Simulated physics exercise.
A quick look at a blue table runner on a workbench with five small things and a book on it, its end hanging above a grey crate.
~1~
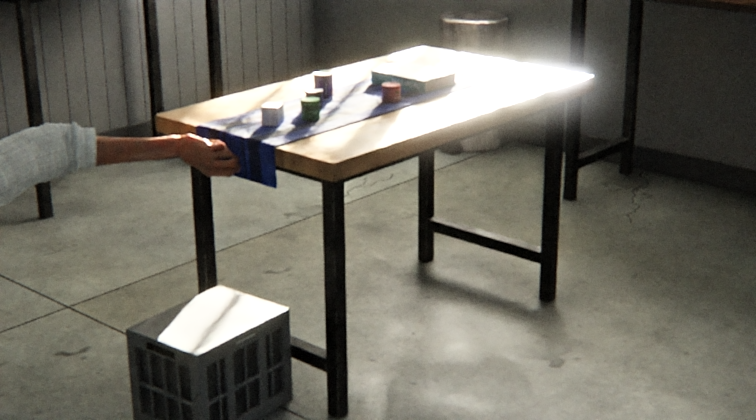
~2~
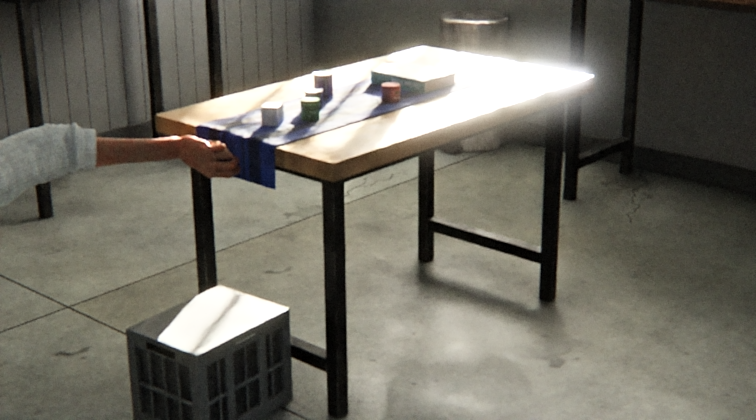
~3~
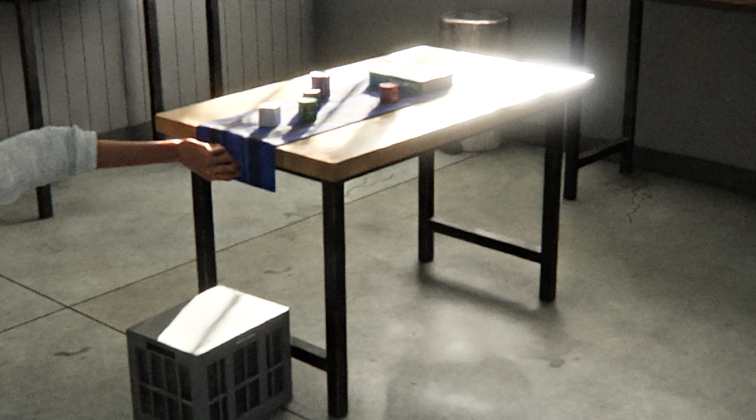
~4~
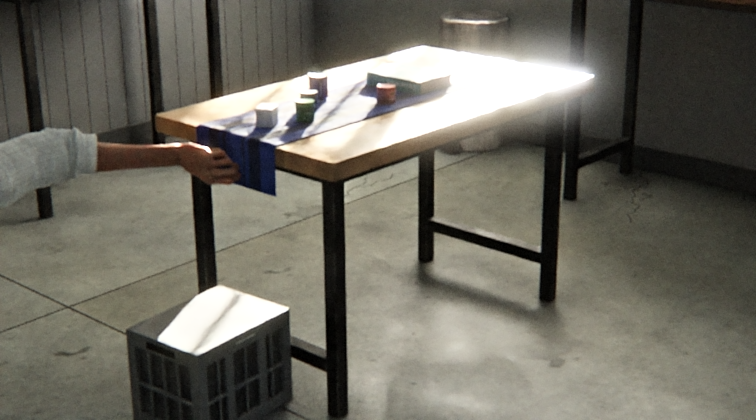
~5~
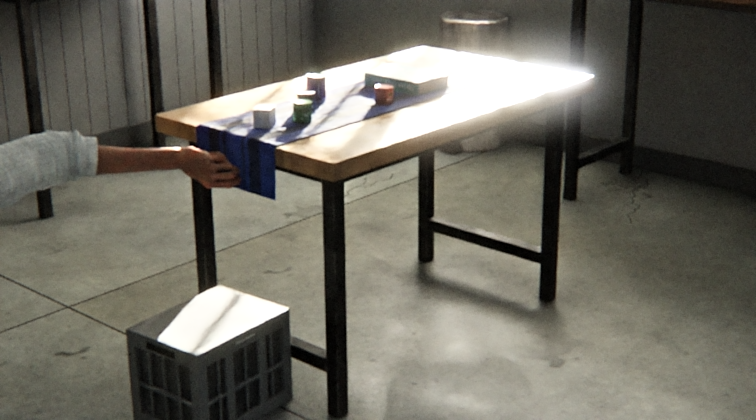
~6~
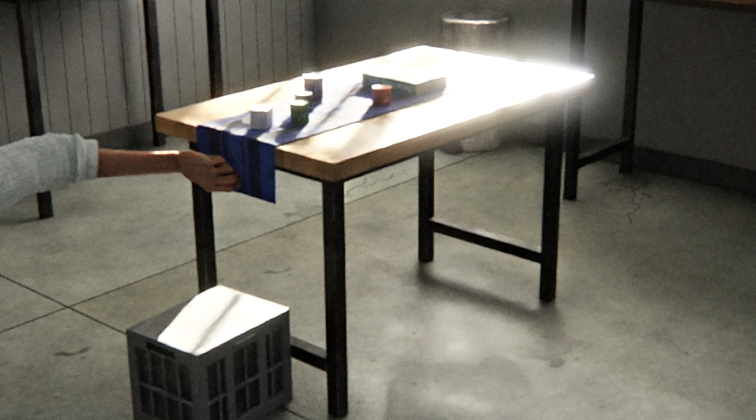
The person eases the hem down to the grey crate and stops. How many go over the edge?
It carries off three.
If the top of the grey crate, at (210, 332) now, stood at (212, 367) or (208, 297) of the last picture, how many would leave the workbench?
Then 4 and 2.
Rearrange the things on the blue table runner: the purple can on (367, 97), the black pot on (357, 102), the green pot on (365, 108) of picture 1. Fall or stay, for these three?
The purple can remains up; the black pot does not fall; the green pot survives.
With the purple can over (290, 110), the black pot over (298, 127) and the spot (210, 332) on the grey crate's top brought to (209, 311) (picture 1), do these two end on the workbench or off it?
The purple can drops off, the black pot tumbles off.
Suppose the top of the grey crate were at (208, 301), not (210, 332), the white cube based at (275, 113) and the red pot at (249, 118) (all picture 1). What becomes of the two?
The white cube is carried off; the red pot is carried off.
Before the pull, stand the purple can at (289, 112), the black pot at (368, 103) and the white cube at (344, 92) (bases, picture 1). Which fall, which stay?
The purple can goes over, the black pot does not fall, the white cube stays on.
A little later, hem near (238, 244); white cube gone.
Next, hem near (238, 281); white cube and green pot gone.
When it is over, hem on the crate; white cube, green pot and black pot gone. The answer is three.
